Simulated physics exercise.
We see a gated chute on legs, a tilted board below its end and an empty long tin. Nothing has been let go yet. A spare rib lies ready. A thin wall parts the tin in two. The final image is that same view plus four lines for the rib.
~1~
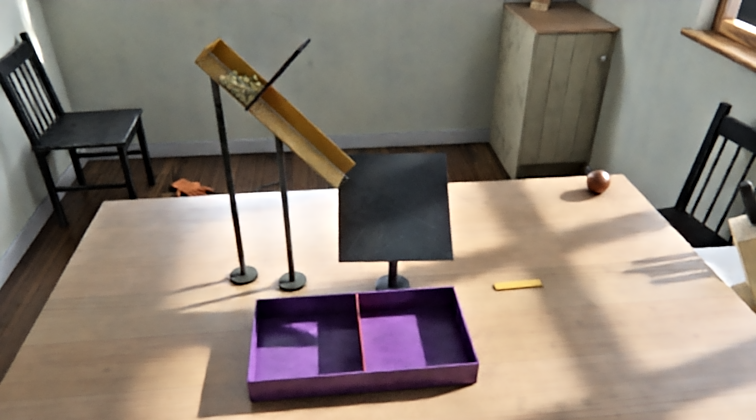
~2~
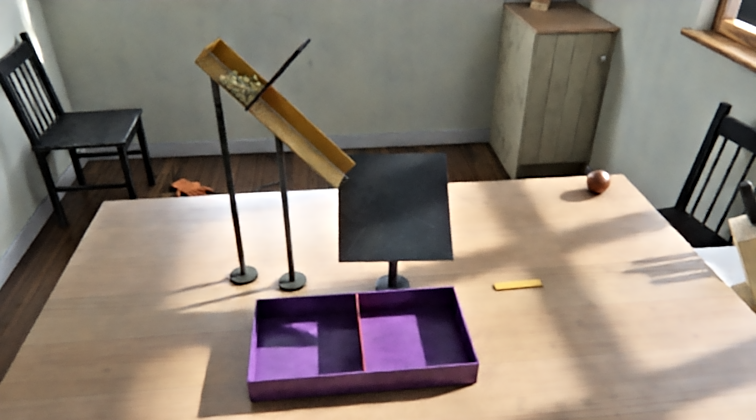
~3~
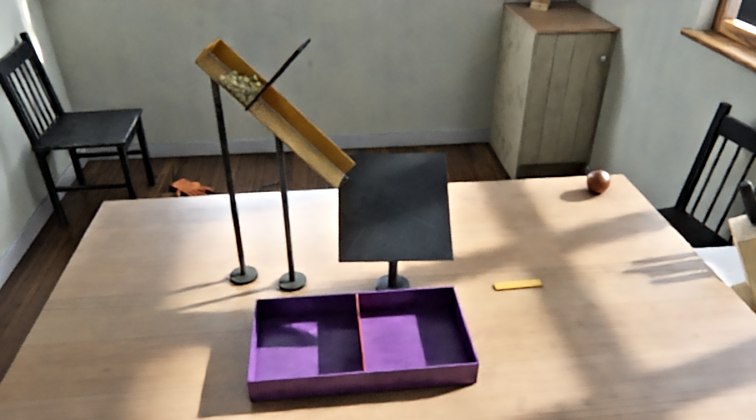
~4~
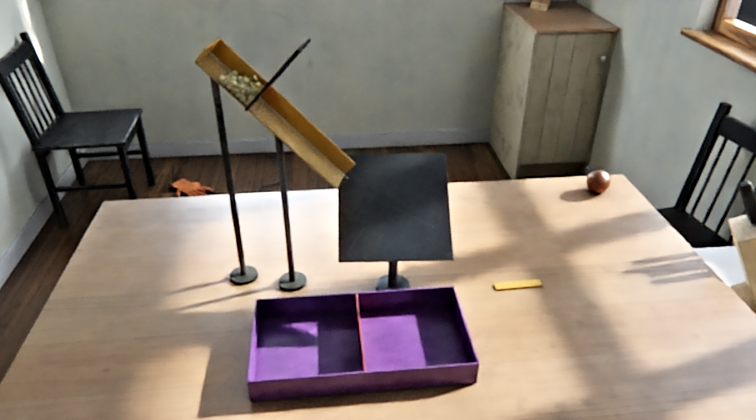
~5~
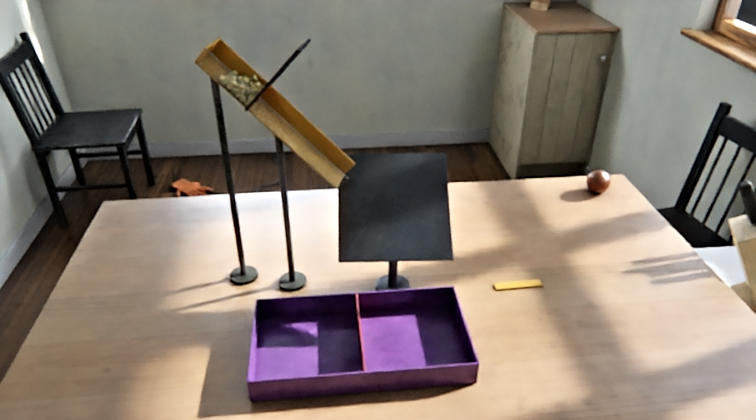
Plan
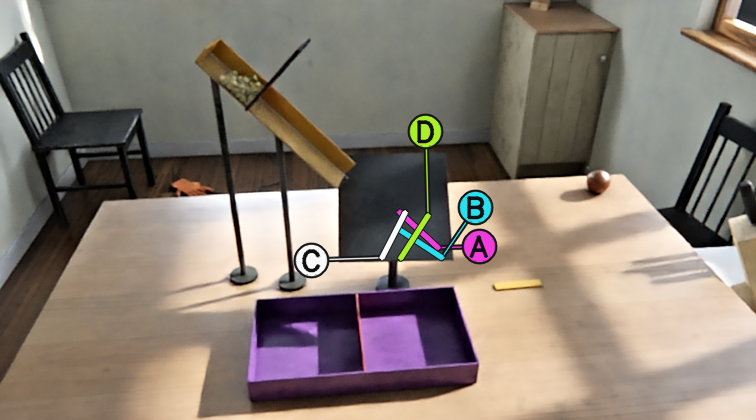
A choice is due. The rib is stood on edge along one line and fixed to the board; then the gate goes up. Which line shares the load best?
The answer is line C.
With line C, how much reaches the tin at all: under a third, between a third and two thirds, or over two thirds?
Line C gives over two thirds.
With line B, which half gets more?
Right.
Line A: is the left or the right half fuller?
Right.
On the marked copy, line A from (399, 212) to (438, 247); line B from (397, 228) to (441, 257); line C from (405, 212) to (382, 257); line D from (428, 215) to (400, 258).
Choosing A, of what is caught, none in the left half, all in the right.
Choosing B, of what is caught, none in the left half, all in the right.
Choosing C, of what is caught, about half in the left half, about half in the right.
Choosing D, of what is caught, a stray few in the left half, nearly all in the right.
